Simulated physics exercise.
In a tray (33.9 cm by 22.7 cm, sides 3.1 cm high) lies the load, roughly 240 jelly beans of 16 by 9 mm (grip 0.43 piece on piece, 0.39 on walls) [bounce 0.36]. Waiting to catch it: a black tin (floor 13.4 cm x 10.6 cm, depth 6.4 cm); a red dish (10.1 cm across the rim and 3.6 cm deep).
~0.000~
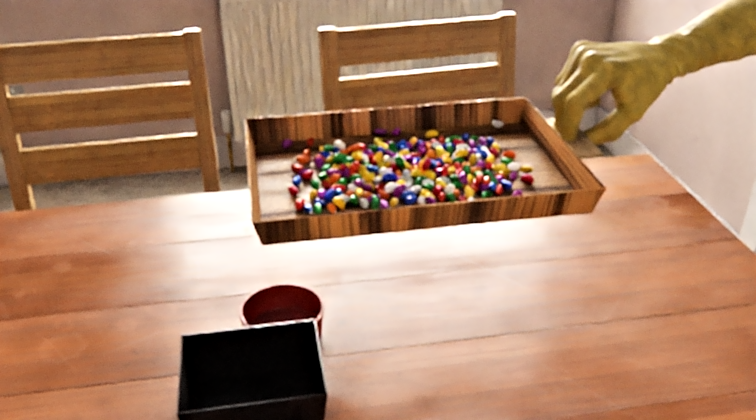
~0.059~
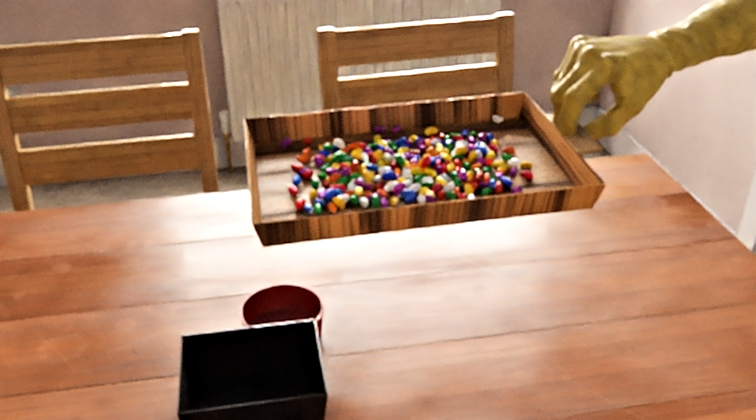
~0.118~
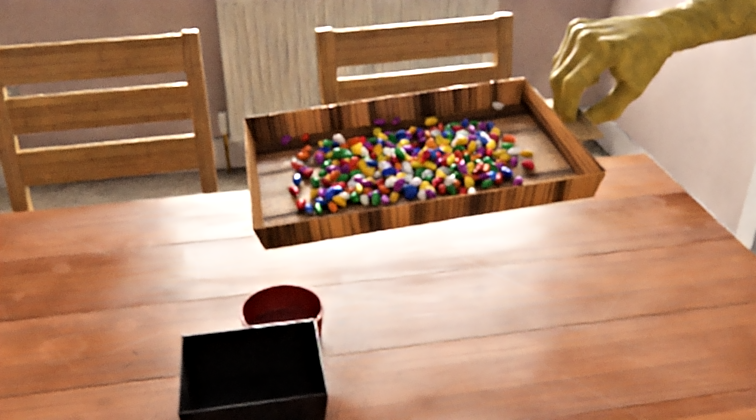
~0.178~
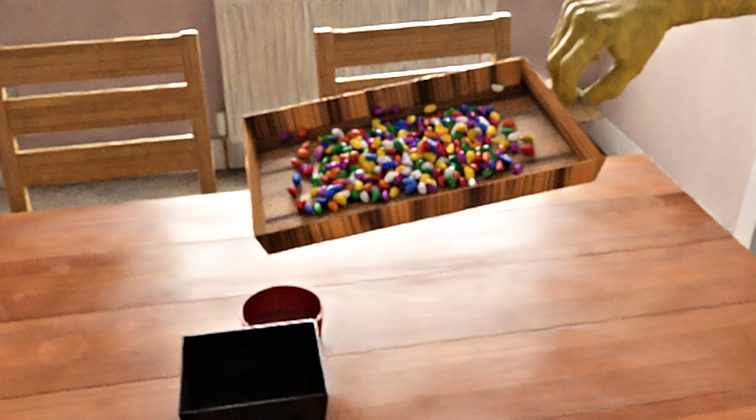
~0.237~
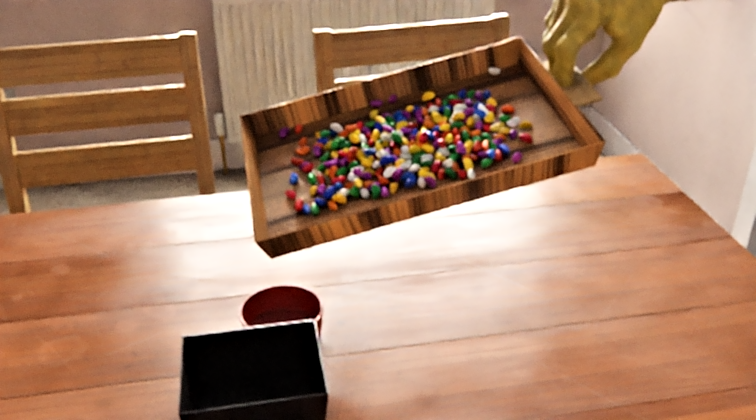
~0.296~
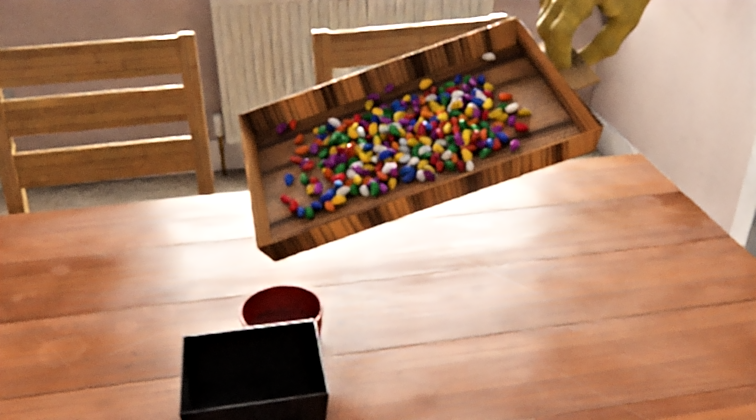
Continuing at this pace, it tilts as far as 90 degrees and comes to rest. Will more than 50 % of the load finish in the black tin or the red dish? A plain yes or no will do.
The answer is yes.
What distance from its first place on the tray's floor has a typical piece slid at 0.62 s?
Roughly 8 cm.
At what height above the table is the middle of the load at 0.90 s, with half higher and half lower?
Roughly 20 cm.
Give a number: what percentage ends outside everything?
Result: Approx. 10 in a hundred.
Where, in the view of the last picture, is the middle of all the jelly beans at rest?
My pick would be close to (271, 390).
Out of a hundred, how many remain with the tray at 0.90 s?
Roughly 85 %.
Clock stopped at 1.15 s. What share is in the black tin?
Some 35 per cent.
After 0.62 s, tilt 45 degrees; tray 100 %; middle of all pieces on or above the table near (345, 161).
Then, at 0.90 s, tilt 68 degrees; black tin 5 %, tray 85 %, in the air 10 %; middle of all pieces on or above the table near (294, 227).
Then, at 1.15 s, tilt 87 degrees; outside 5 %, black tin 35 %, tray 45 %, in the air 10 %; middle of all pieces on or above the table near (279, 297).
After 1.39 s, tilt 90 degrees; outside 5 %, black tin 60 %, tray 20 %, in the air 15 %; middle of all pieces on or above the table near (269, 348).
At rest (2.6 s), outside 10 %, black tin 85 %, tray 5 %.
